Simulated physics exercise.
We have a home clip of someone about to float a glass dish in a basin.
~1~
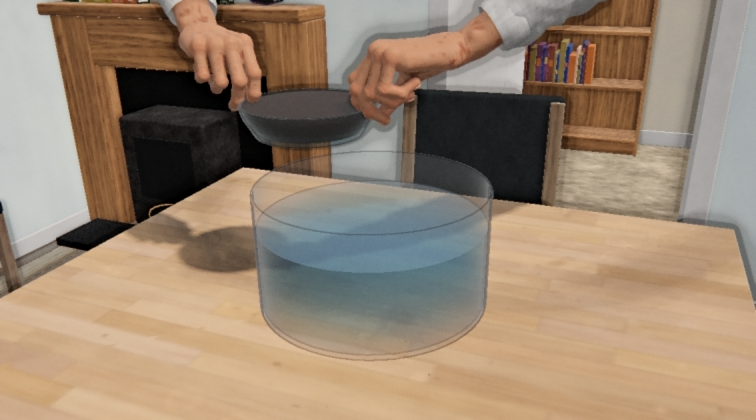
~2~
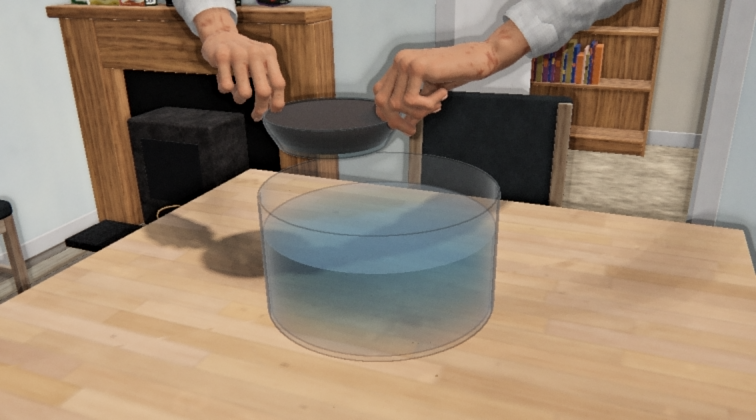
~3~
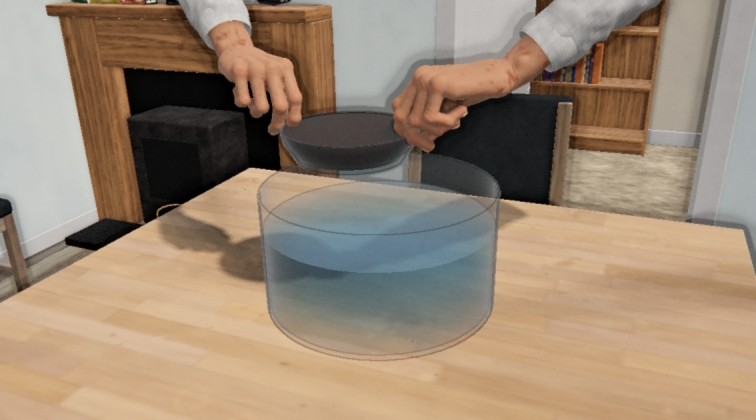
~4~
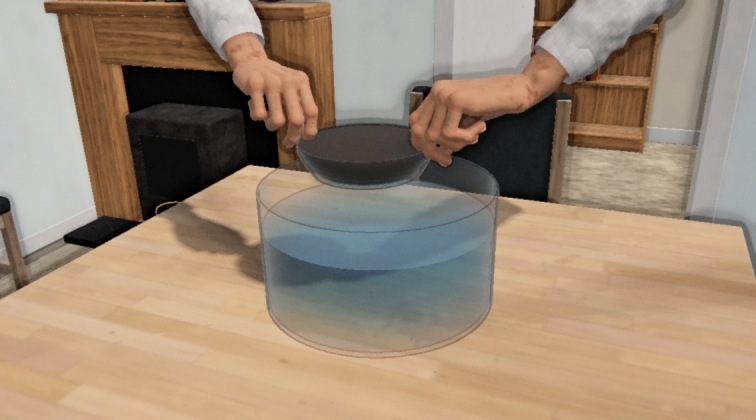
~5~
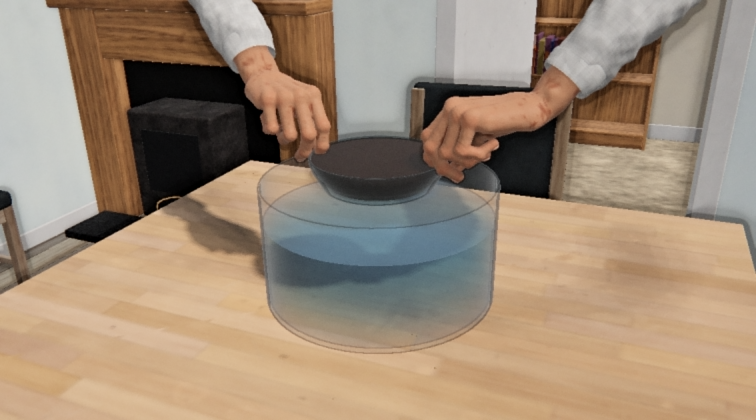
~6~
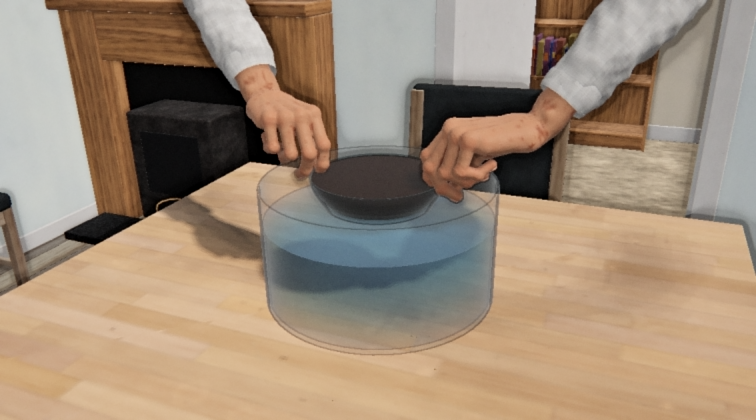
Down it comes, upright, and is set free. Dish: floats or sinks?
It heads for the bottom.
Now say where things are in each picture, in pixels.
The first frame shows dish (310, 116) nearly full; above the basin.
The second frame shows dish nearly full, surface at (333, 115); coming down.
The third frame shows dish (351, 140) nearly full; lower.
The fourth frame shows dish nearly full, surface at (366, 143); lower still.
The fifth frame shows dish (378, 168) nearly full; close to the surface.
The sixth frame shows dish nearly full, surface at (378, 177); just over the surface.
Shortly, the dish dips into the water.
Then, water pours in over its rim.
At the finish, the dish lies on the bottom.
